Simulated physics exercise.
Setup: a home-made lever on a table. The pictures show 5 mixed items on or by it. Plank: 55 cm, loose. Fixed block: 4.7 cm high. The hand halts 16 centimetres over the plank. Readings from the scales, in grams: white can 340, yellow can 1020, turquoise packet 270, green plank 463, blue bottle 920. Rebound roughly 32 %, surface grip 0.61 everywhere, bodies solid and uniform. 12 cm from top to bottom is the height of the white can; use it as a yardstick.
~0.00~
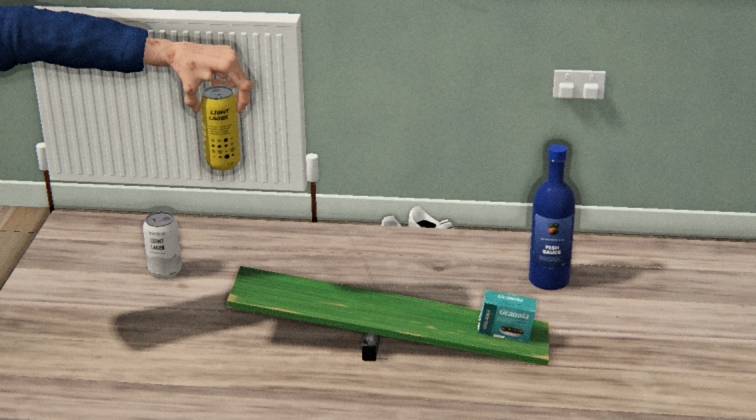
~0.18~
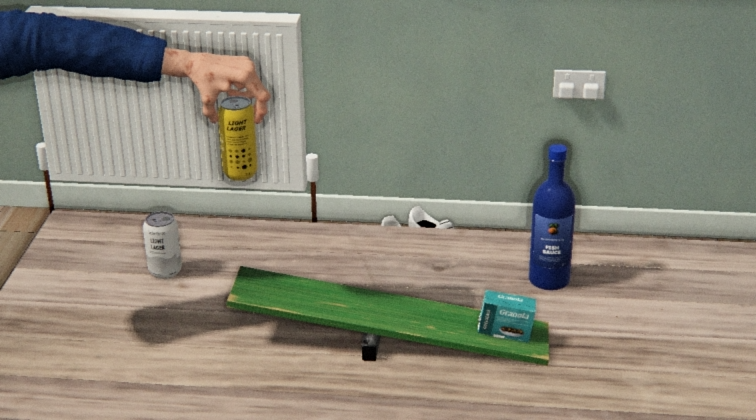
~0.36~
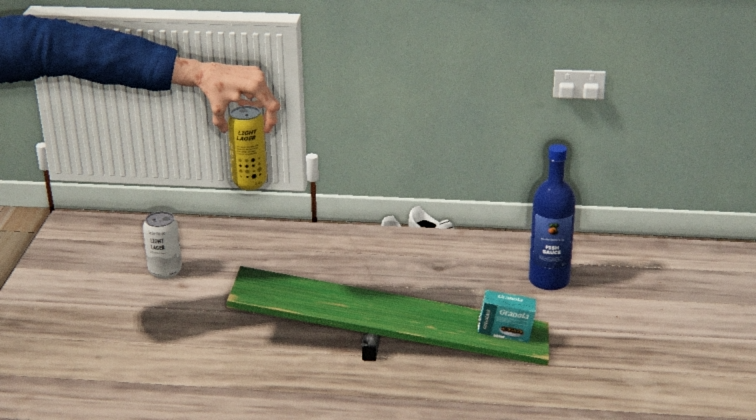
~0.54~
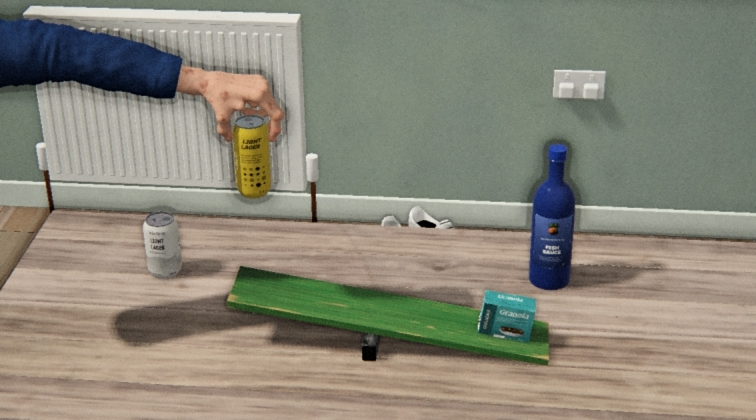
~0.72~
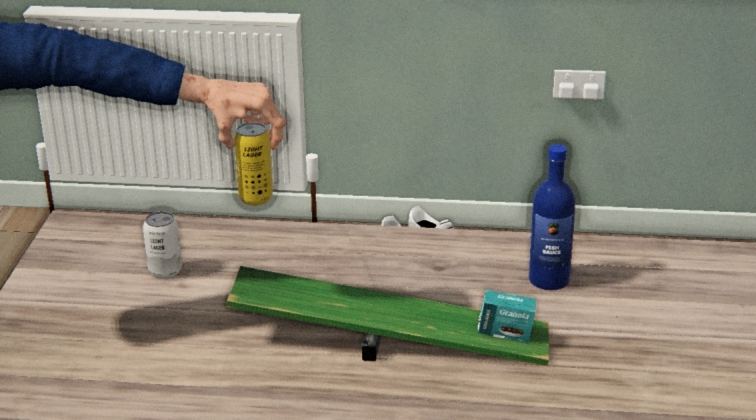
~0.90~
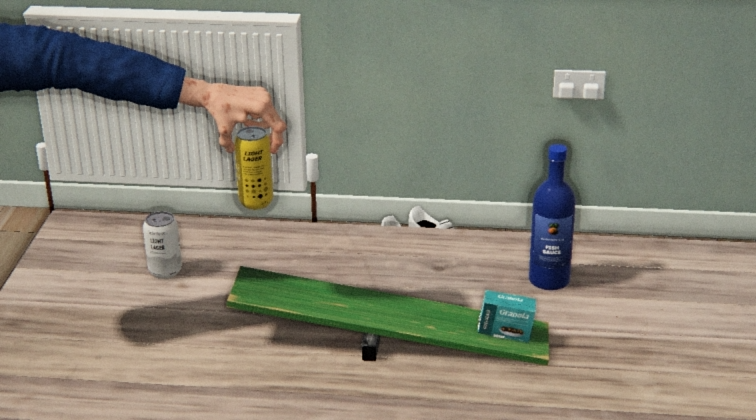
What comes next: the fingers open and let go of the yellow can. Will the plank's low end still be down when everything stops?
No, it ends up raised.
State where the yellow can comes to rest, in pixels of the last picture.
Around (202, 312).
After 1.30 s, plank at 7°, tipped the other way; yellow can 9° off upright near (266, 280); turquoise packet 48° off upright.
After 1.60 s, plank at 11°, tipped the other way; yellow can 50° off upright near (228, 291); turquoise packet upside down.
In the end (2.2 s), plank at 11°, tipped the other way; toppled on the table or plank, yellow can and turquoise packet; the other 3 under 4 cm from the start. At the end, from the last picture's camera, yellow can near (202, 312). The plank tips across.
